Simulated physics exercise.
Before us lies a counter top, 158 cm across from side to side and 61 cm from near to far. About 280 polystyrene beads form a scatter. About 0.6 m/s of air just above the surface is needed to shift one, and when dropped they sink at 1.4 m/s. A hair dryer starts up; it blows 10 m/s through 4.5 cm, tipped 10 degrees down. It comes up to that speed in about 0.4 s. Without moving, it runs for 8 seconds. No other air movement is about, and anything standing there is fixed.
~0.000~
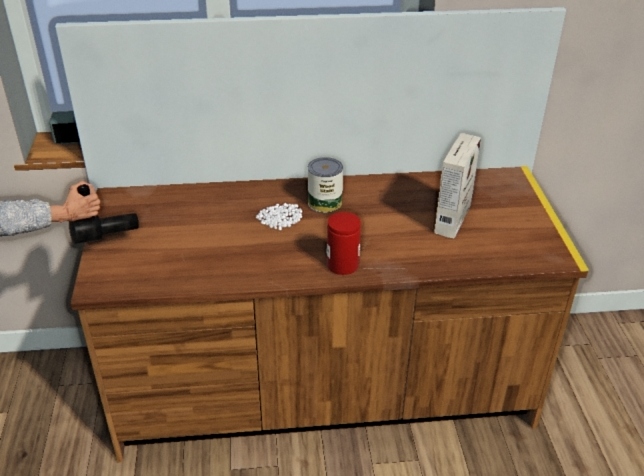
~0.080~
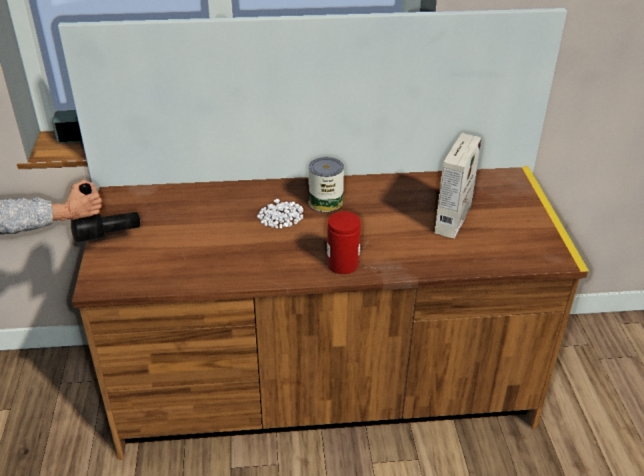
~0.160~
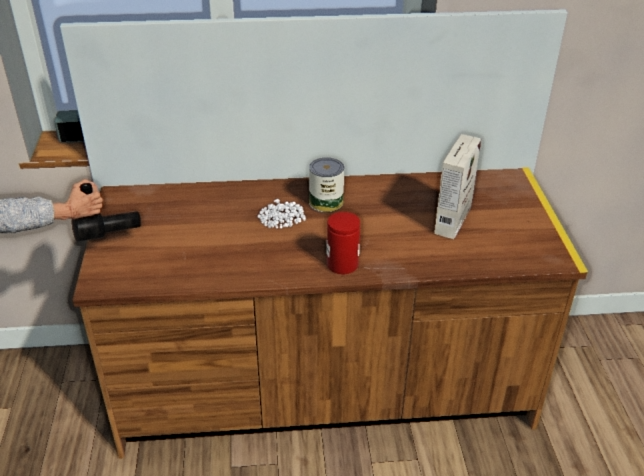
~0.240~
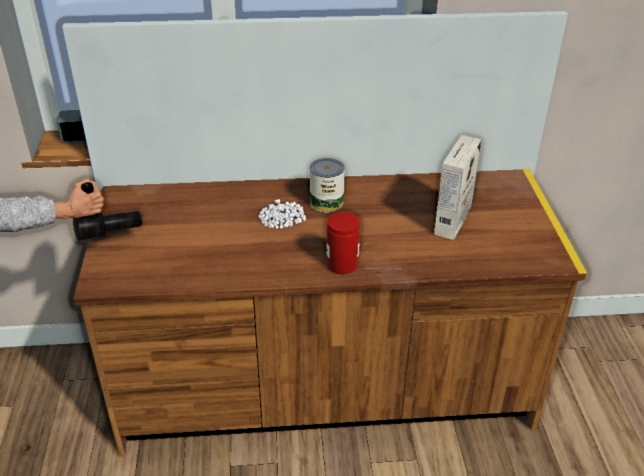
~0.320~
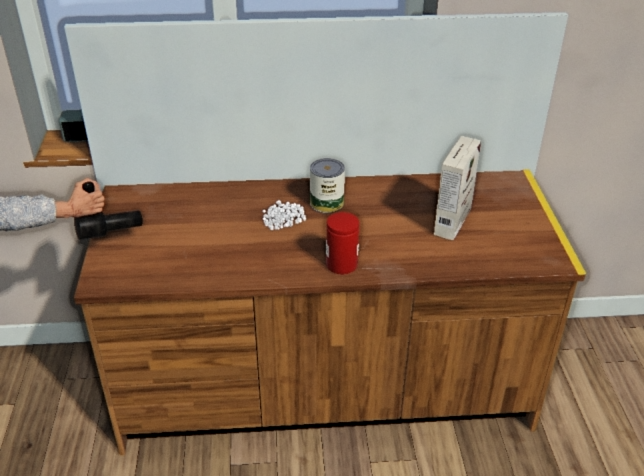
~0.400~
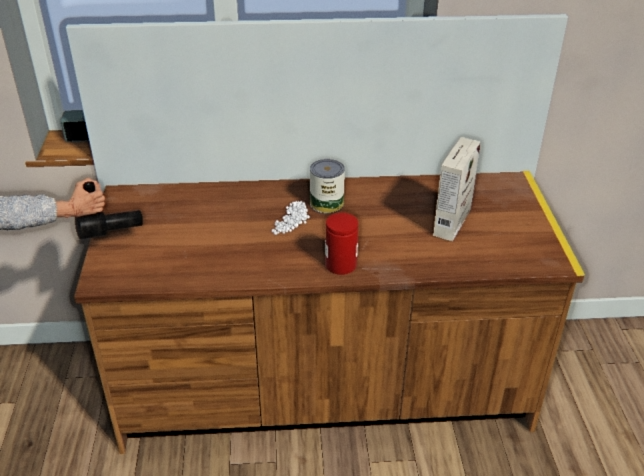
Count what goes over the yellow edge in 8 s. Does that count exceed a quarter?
No.
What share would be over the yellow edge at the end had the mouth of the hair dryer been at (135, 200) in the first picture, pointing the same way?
That would come to roughly 5 %.
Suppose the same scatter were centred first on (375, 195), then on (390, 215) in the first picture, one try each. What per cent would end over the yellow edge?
50 %, 50 %.
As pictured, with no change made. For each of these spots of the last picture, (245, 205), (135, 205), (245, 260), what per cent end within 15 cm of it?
0 %, 0 %, 0 %.
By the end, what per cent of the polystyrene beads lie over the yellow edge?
Roughly 10 percent, I'd say.
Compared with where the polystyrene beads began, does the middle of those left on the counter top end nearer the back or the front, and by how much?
It has moved to the near edge by around 20 cm.
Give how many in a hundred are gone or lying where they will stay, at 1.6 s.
3 per cent.
After 1.6 s, 2 % are over the yellow edge; the middle of those still in play is near (398, 239); 3 % have settled or left.
After 2.6 s, 5 % are over the yellow edge; the middle of those still in play is near (434, 243); 8 % have settled or left.
After 4.4 s, 7 % are over the yellow edge; the middle of those still in play is near (445, 247); 16 % have settled or left.
After 8.0 s, at the end, 8 % are over the yellow edge; the middle of those still in play is near (454, 248).
